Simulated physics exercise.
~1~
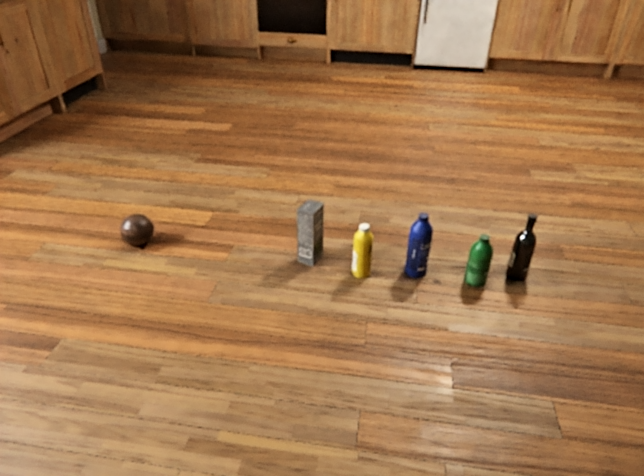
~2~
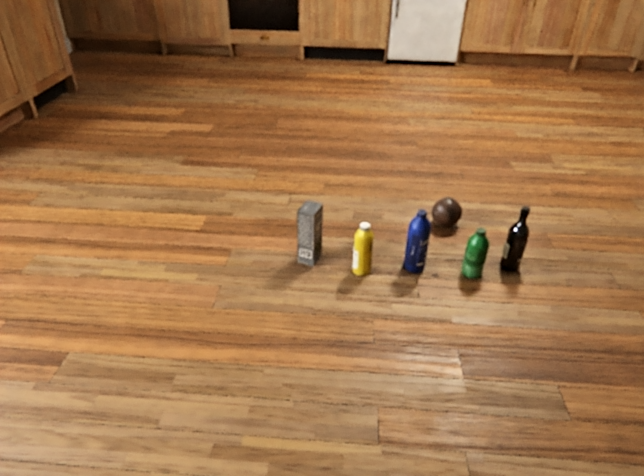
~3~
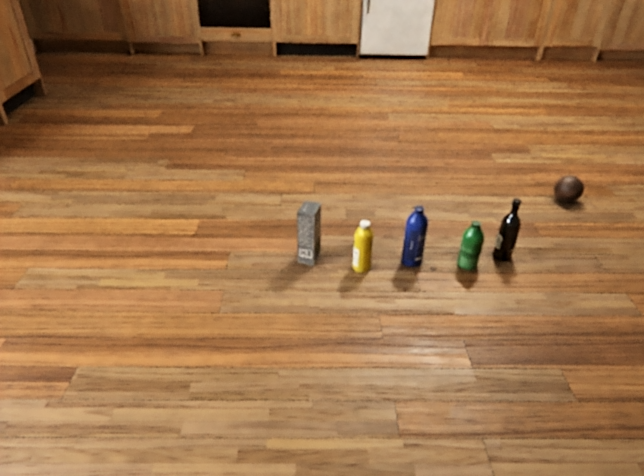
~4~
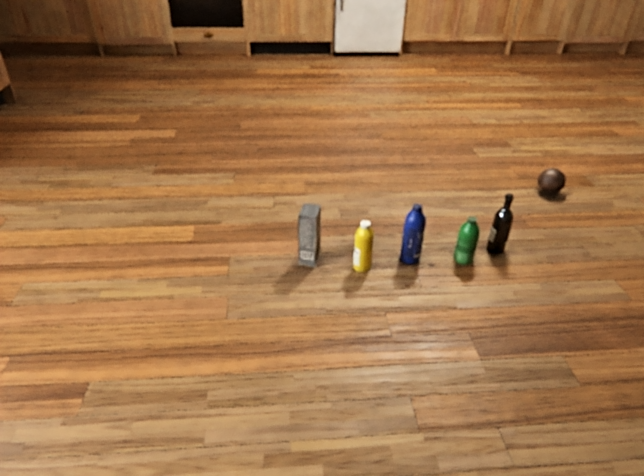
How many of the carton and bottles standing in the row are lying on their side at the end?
None of them are lying down. The grey carton and the yellow, blue, green and black bottles are all still upright.
At first, a brown ball is at the left on a wooden kitchen floor, well apart from a row made up of a grey carton and yellow, blue, green and black bottles. The ball moves right and passes behind the row, showing in the gap between the blue and green bottles. It carries on past the black bottle to the open floor at the right. As the view drifts slightly sideways, the ball then shifts only a little left and up in view. It ends up behind and to the right of the row, with the carton and all the bottles still upright.
